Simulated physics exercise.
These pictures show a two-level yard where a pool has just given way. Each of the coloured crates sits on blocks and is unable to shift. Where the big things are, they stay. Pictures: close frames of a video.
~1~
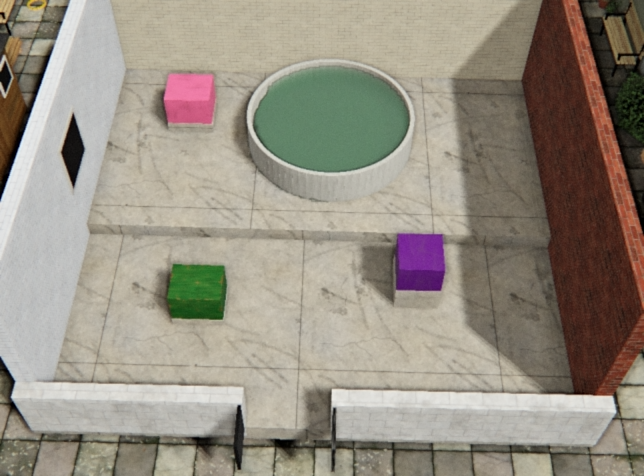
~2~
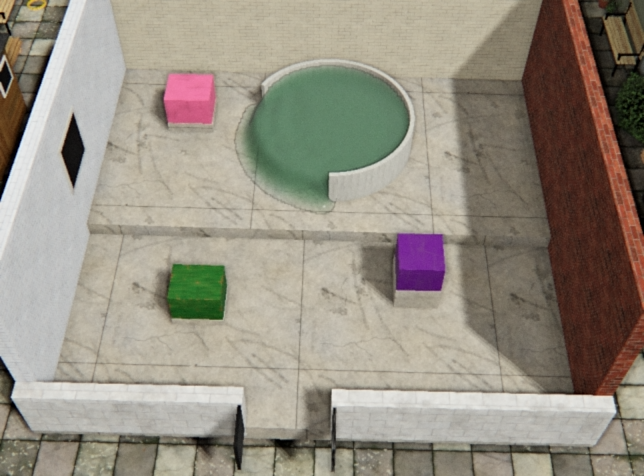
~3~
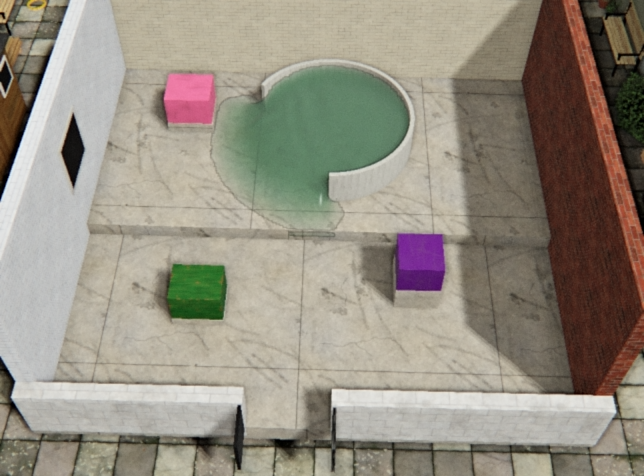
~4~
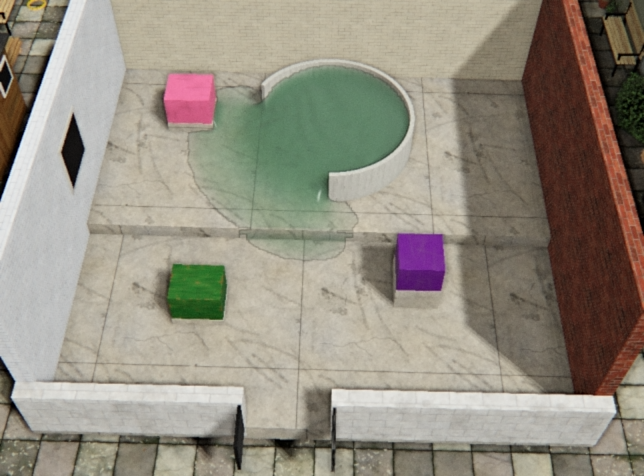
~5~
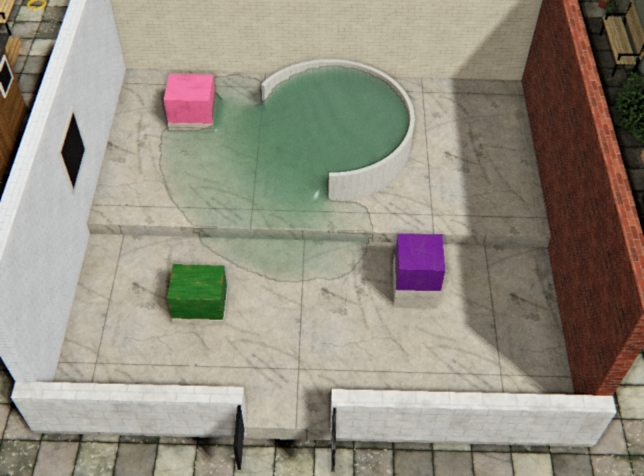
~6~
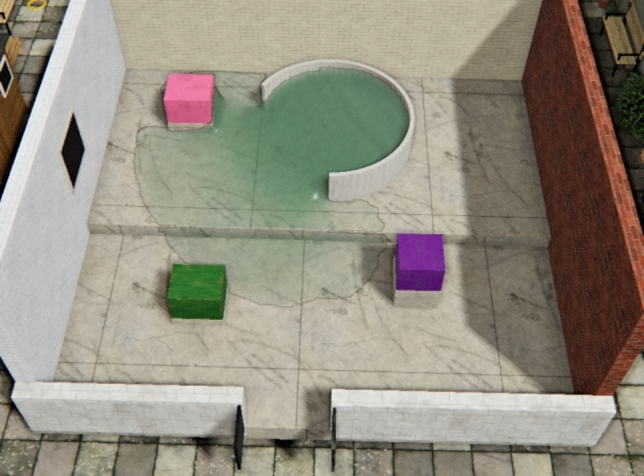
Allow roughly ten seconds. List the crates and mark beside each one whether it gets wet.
Purple crate - stays dry; green crate - gets wet; pink crate - gets wet.
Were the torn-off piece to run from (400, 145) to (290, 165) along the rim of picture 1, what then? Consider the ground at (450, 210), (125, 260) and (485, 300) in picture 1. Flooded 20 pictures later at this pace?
Taken in turn, that's reached, not reached, and finally reached.
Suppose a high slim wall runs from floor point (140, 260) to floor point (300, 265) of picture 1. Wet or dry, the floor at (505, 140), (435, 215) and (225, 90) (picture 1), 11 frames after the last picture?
The first point comes out unwetted, the next unwetted, the last inundated.
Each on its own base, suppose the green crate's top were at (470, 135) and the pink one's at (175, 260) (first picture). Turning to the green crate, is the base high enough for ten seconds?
Simply put, the green crate is not wetted.
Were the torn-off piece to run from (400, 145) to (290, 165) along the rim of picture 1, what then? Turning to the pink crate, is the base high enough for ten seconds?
The pink crate is not reached.
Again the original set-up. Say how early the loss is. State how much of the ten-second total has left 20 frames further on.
35 per cent.
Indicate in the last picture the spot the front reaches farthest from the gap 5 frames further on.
The front tops out at about (200, 410).
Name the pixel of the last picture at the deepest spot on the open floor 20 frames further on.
Roughly at pixel (49, 405).
A moment on, water covers 40 % of the floor; the purple crate water round its plinth, the green crate water round its plinth, the pink crate water round its plinth.
Next, water covers 50 % of the floor; the purple crate water round its plinth, the green crate water round its plinth, the pink crate water round its plinth.
Then, water covers 55 % of the floor; the purple crate water round its plinth, the green crate water round its plinth, the pink crate water round its plinth.
Later, water covers 75 % of the floor; the purple crate water round its plinth, the green crate water round its plinth, the pink crate water round its plinth.
In the end, water covers 90 % of the floor; the purple crate stayed above the water, the green crate was topped, the pink crate was topped.
